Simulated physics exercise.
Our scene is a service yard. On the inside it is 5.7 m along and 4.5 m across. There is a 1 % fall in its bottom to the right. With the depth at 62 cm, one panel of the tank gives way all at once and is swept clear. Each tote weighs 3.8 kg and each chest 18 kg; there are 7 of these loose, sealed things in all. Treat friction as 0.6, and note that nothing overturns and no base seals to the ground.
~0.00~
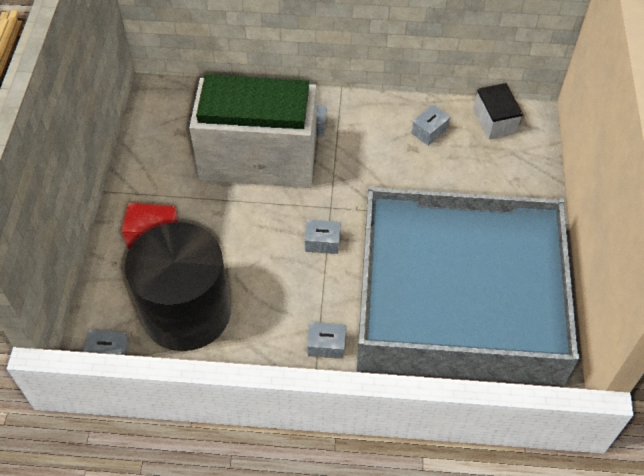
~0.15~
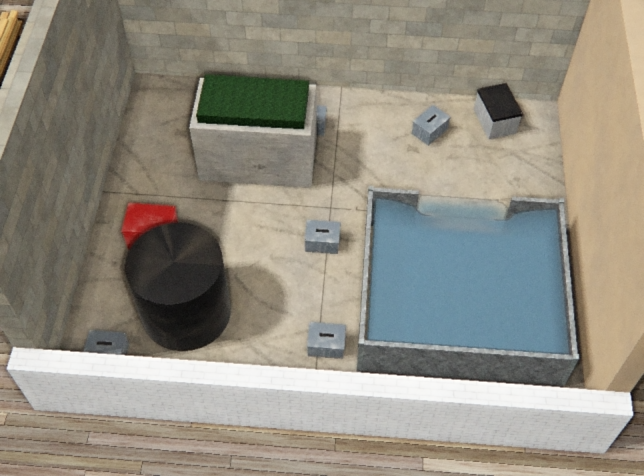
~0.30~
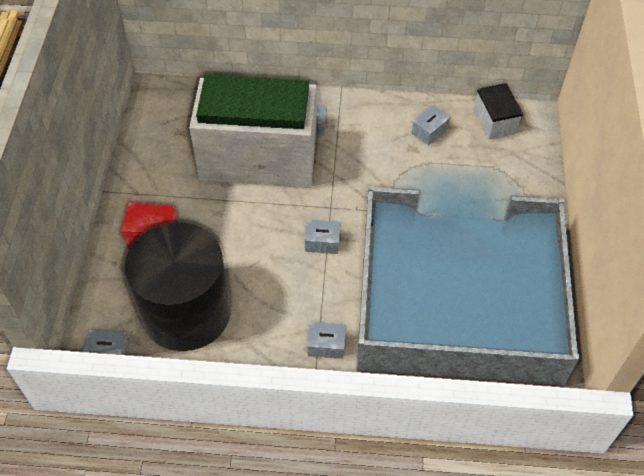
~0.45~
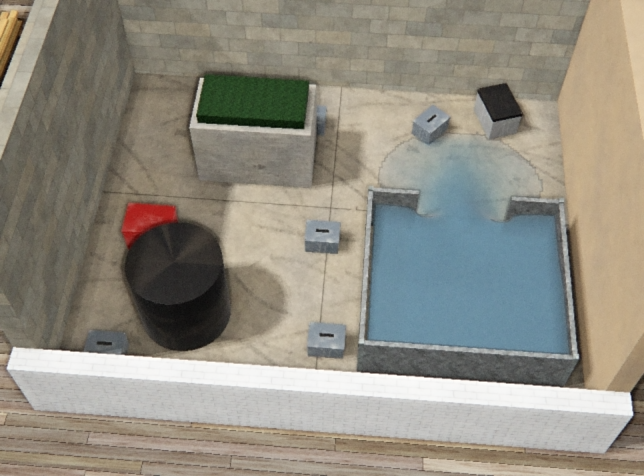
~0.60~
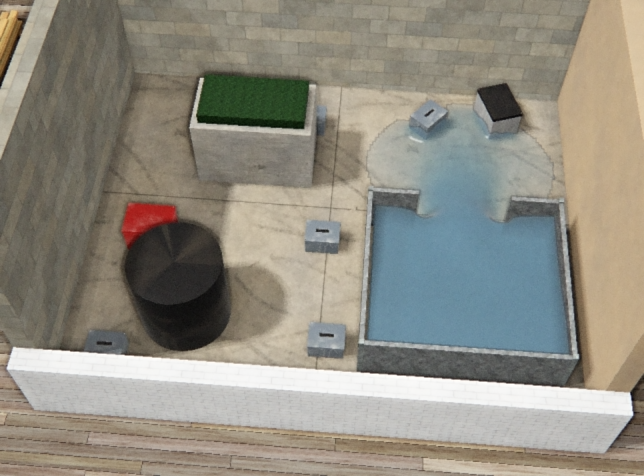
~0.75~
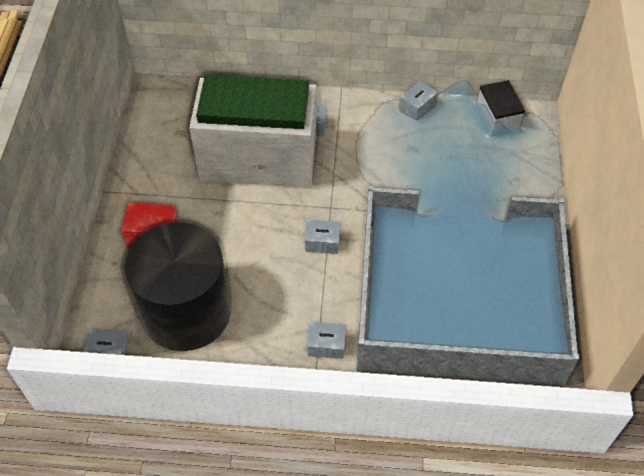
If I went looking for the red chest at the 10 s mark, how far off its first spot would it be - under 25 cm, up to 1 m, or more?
You would find it up to 1 m away.
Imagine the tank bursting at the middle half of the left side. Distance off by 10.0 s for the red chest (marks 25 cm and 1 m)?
In that case the red chest gets carried off.
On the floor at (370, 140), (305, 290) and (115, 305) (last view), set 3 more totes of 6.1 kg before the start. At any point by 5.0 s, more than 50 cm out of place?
Note, same order as listed: Beyond the limit, inside the limit, inside the limit.
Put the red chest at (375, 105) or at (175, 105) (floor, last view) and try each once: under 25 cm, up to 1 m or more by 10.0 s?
In that order: It gets carried off; it gets carried off.
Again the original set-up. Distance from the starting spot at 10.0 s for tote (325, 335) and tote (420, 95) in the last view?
In that order: 50 cm, 300 cm.
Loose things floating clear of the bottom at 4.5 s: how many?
My tally comes to 2.
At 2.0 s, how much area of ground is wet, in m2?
The covered patch comes to about 12.0 m2.
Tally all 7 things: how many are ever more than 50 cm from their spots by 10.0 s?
That makes 6.
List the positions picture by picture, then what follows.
The red chest at (148, 218) rests on the ground; water covers 3.9 m2; 0 of 7 have shifted, in the first picture.
The red chest at (148, 218) rests on the ground; 4.5 m2 under water; 0 of 7 have shifted, in the second picture.
The red chest at (148, 218), on the bottom; water covers 5.3 m2; 0 of 7 have shifted, in the third picture.
The red chest at (148, 218) rests on the ground; 6.3 m2 under water; 0 of 7 have shifted, in the fourth picture.
The red chest at (148, 218), on the bottom; water covers 7.2 m2; 1 of 7 have shifted, in the fifth picture.
The red chest at (148, 218) rests on the ground; water covers 8.1 m2; 2 of 7 have shifted, in the sixth picture.
After 2.0 s the red chest is near (148, 218), 0.0 m from its start, aground; 2 afloat.
After 4.5 s the red chest is near (148, 219), 0.0 m from its start, aground; 2 afloat.
After 7.0 s the red chest is near (147, 251), 0.4 m from its start, aground; 6 afloat.
After 10.0 s the red chest is near (147, 248), 0.4 m from its start, afloat; 7 afloat.
